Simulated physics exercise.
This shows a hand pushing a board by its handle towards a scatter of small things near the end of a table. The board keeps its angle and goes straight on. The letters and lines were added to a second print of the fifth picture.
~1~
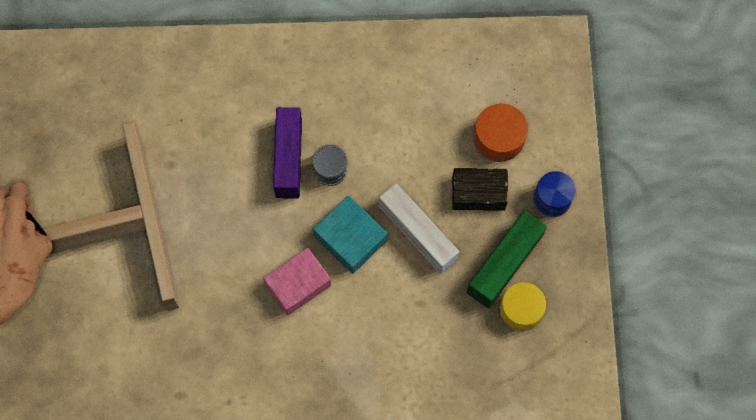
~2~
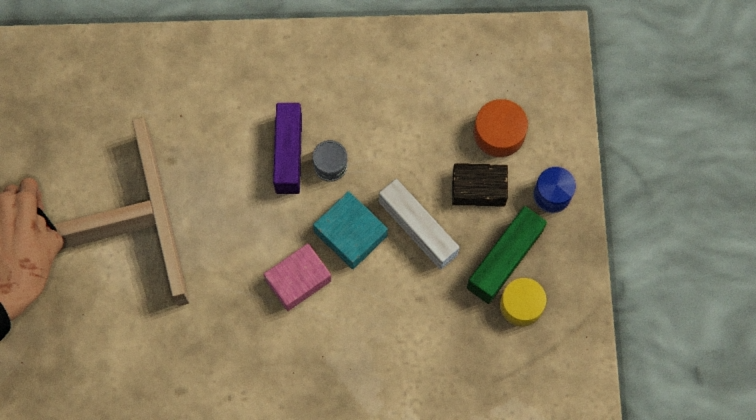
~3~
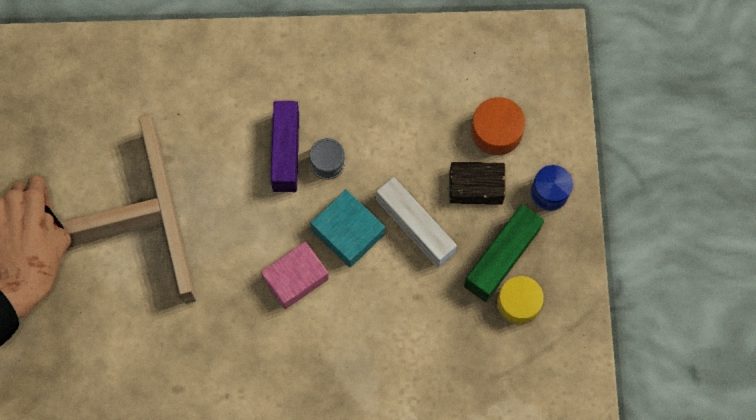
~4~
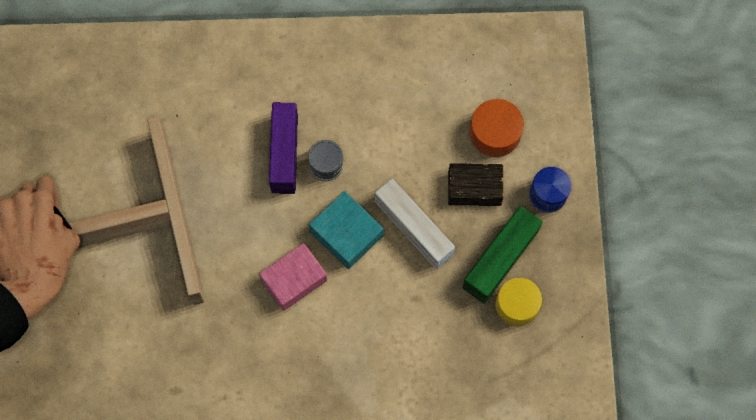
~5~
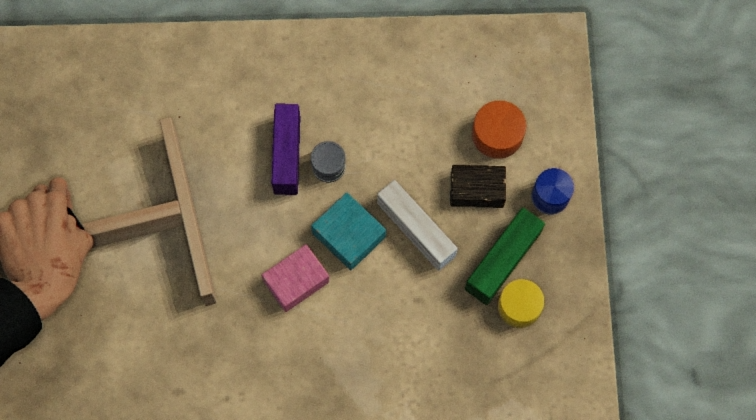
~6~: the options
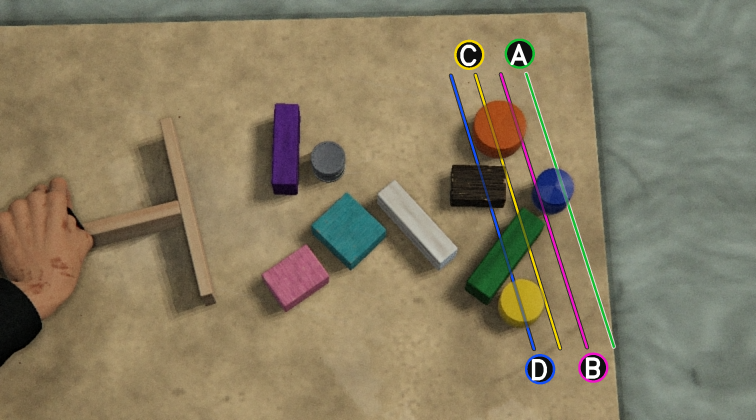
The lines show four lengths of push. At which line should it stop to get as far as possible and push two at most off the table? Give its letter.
No farther than D.
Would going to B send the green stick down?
Yes.
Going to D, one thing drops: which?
The blue tin goes over.
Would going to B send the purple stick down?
No.
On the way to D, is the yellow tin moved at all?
Yes.
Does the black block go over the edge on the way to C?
Yes.
On the marked copy, A at (569, 206); B at (543, 206); C at (517, 207); D at (491, 208).
Following D. Soon after the start, board (295, 202); purple stick (299, 147); grey tin (333, 161).
Later, board (406, 199); blue tin (563, 193); yellow tin (536, 308).
In the end, board (489, 197); blue tin over the edge; green stick (601, 250); one fallen.
As for the rest, A drops six; B drops five; C drops three.
